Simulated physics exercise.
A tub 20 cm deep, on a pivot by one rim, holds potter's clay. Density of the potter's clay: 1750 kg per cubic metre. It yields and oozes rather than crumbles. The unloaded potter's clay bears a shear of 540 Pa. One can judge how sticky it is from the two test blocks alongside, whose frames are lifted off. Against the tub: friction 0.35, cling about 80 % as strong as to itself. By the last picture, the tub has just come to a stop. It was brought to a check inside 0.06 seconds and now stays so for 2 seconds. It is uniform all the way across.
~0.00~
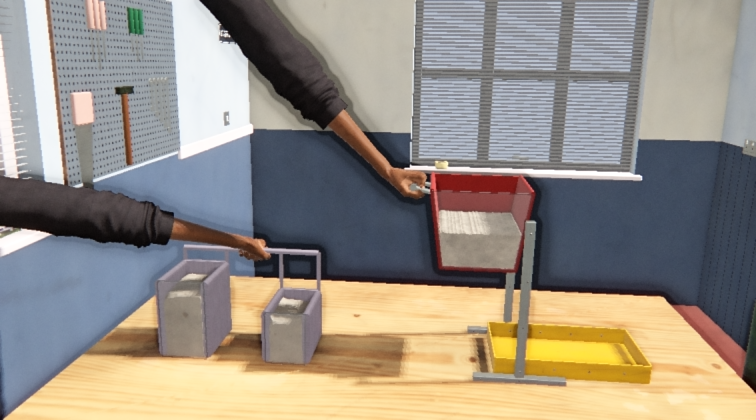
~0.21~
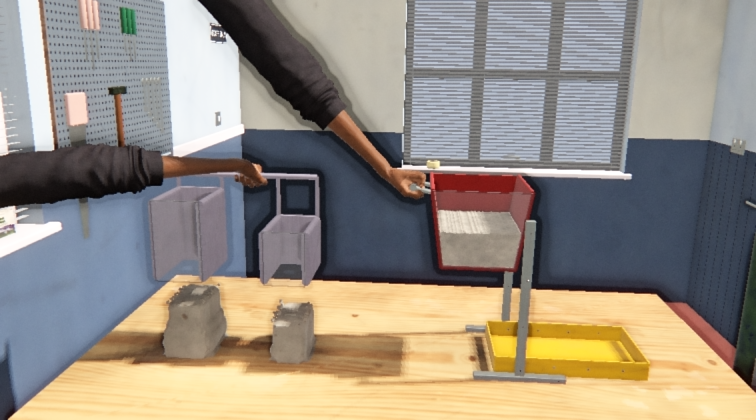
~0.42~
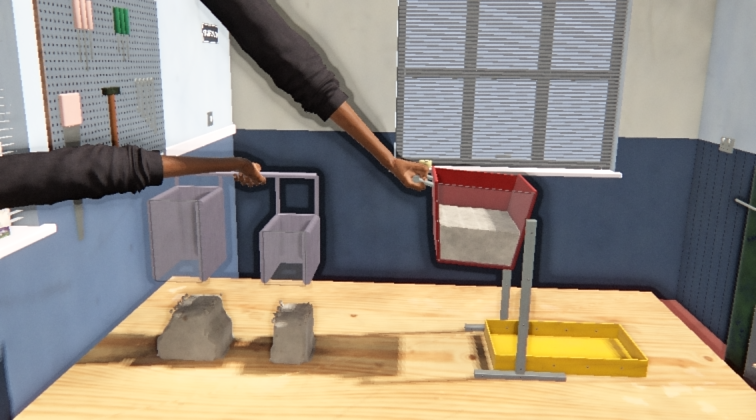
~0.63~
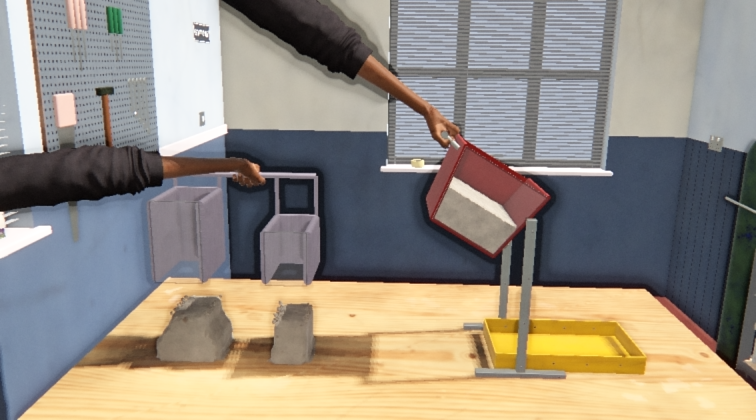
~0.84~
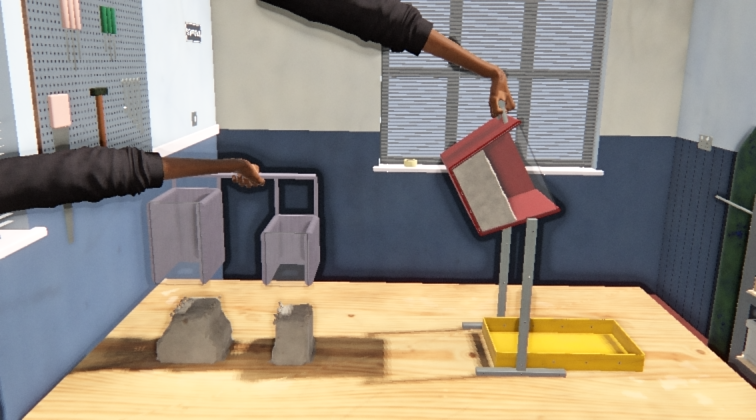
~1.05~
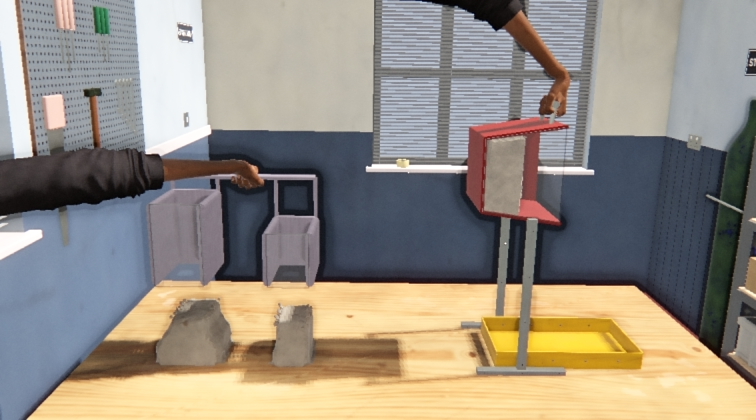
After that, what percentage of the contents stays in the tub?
63 %.
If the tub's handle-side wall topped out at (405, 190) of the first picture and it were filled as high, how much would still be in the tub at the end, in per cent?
Near 55 per cent.
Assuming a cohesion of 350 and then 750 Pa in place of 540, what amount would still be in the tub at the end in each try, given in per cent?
Going in order, it's 60 % and then 90 %.
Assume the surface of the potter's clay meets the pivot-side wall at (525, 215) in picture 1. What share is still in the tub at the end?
Then about 50 %.
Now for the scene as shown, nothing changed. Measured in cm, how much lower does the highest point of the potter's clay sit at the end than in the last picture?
Roughly 11 cm.
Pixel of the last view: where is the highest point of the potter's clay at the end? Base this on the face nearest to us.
The highest point sits at around (500, 183).
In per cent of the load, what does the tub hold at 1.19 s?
Close to 100 in a hundred.
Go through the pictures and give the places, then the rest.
The first frame shows handle-side rim at (434, 190), tilt 0 degrees; top of the potter's clay at (442, 232); blocks stand 19 cm, 12 cm (left to right).
The second frame shows handle-side rim at (435, 190), tilt 0 degrees; top of the potter's clay at (443, 231); blocks stand 16 cm, 12 cm (left to right).
The third frame shows handle-side rim at (438, 183), tilt 4 degrees; top of the potter's clay at (445, 225); blocks stand 13 cm, 12 cm (left to right).
The fourth frame shows handle-side rim at (468, 146), tilt 31 degrees; top of the potter's clay at (449, 188); blocks stand 13 cm, 12 cm (left to right).
The fifth frame shows handle-side rim at (520, 124), tilt 62 degrees; top of the potter's clay at (481, 152); blocks stand 13 cm, 12 cm (left to right).
The sixth frame shows handle-side rim at (567, 129), tilt 89 degrees; top of the potter's clay at (523, 138); blocks stand 13 cm, 12 cm (left to right).
After 1.19 s, the tub is at 89 degrees and holds 100 %.
After 1.36 s, the tub is at 89 degrees and holds 98 %.
After 1.53 s, the tub is at 89 degrees and holds 81 %.
After 1.70 s, the tub is at 89 degrees and holds 64 %.
After 3.05 s, at the end, the tub is at 89 degrees and holds 63 %.
